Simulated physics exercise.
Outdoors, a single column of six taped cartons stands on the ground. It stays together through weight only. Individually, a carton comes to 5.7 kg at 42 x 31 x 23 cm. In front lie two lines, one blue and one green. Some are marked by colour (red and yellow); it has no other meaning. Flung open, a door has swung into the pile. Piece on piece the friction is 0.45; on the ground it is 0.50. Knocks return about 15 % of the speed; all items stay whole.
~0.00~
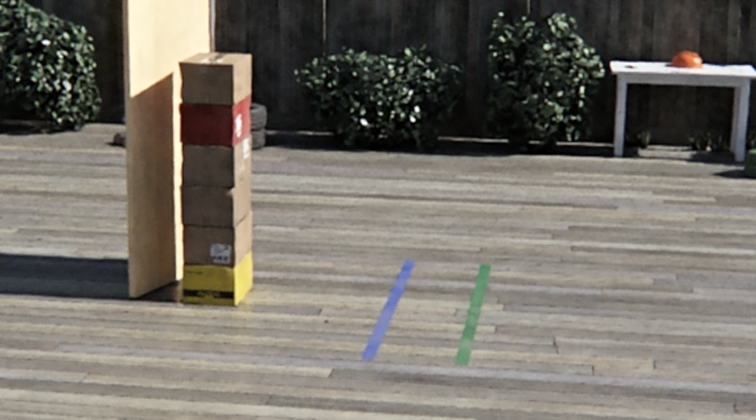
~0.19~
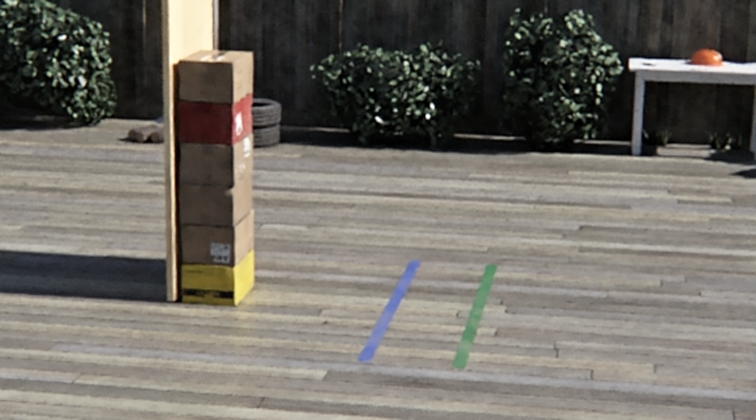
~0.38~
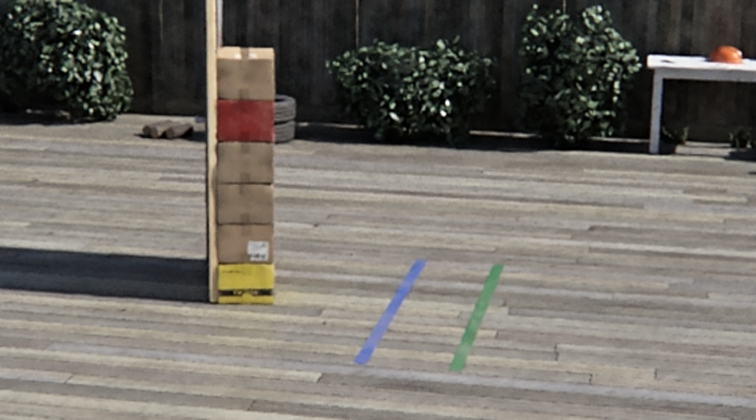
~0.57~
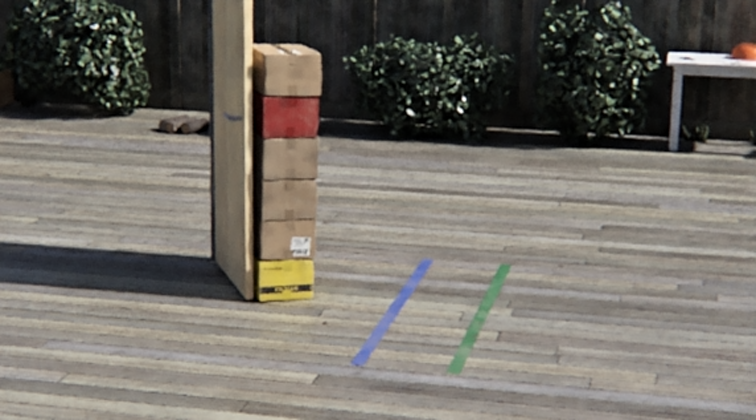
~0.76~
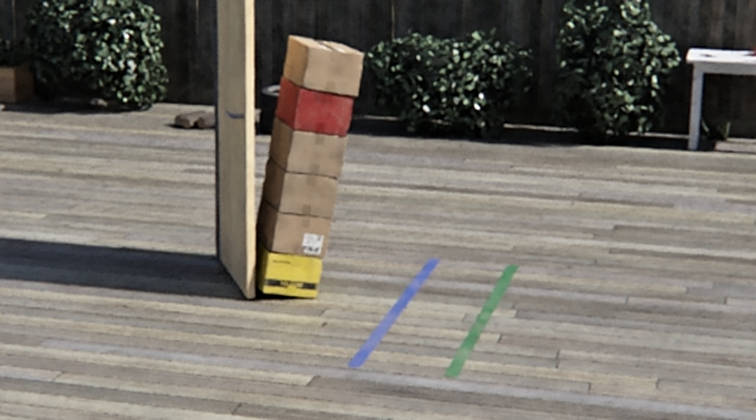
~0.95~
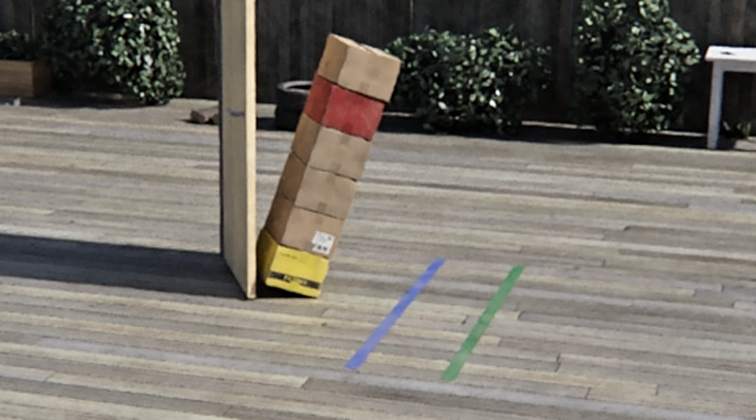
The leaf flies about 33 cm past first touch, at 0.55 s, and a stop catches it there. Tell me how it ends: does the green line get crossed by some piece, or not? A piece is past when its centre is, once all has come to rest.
The green line gets crossed by at least one piece.
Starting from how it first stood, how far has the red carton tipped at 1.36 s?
Near 50 degrees from how it began.
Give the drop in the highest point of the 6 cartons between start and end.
The top ends up some 105 cm lower.
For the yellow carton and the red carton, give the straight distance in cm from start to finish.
Roughly yellow 60, red 190.
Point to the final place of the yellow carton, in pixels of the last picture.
At about (329, 259).
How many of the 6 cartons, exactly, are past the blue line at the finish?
3.
After 1.12 s, none of the 6 cartons past the green line, 6 disturbed; red carton leaning 28°; yellow carton leaning 28°.
After 1.36 s, none of the 6 cartons past the green line, 6 disturbed; yellow carton leaning 52°; red carton leaning 52°, 28 cm lower.
After 1.64 s, 1 of the 6 cartons past the green line; red carton on its side; yellow carton on its side.
At rest (2.8 s), 2 of the 6 cartons past the green line; yellow carton on its side; red carton on its side. The farthest middle lies 25 cm beyond that line. As the last picture would show them, middles, yellow carton near (329, 259), red carton near (525, 246).
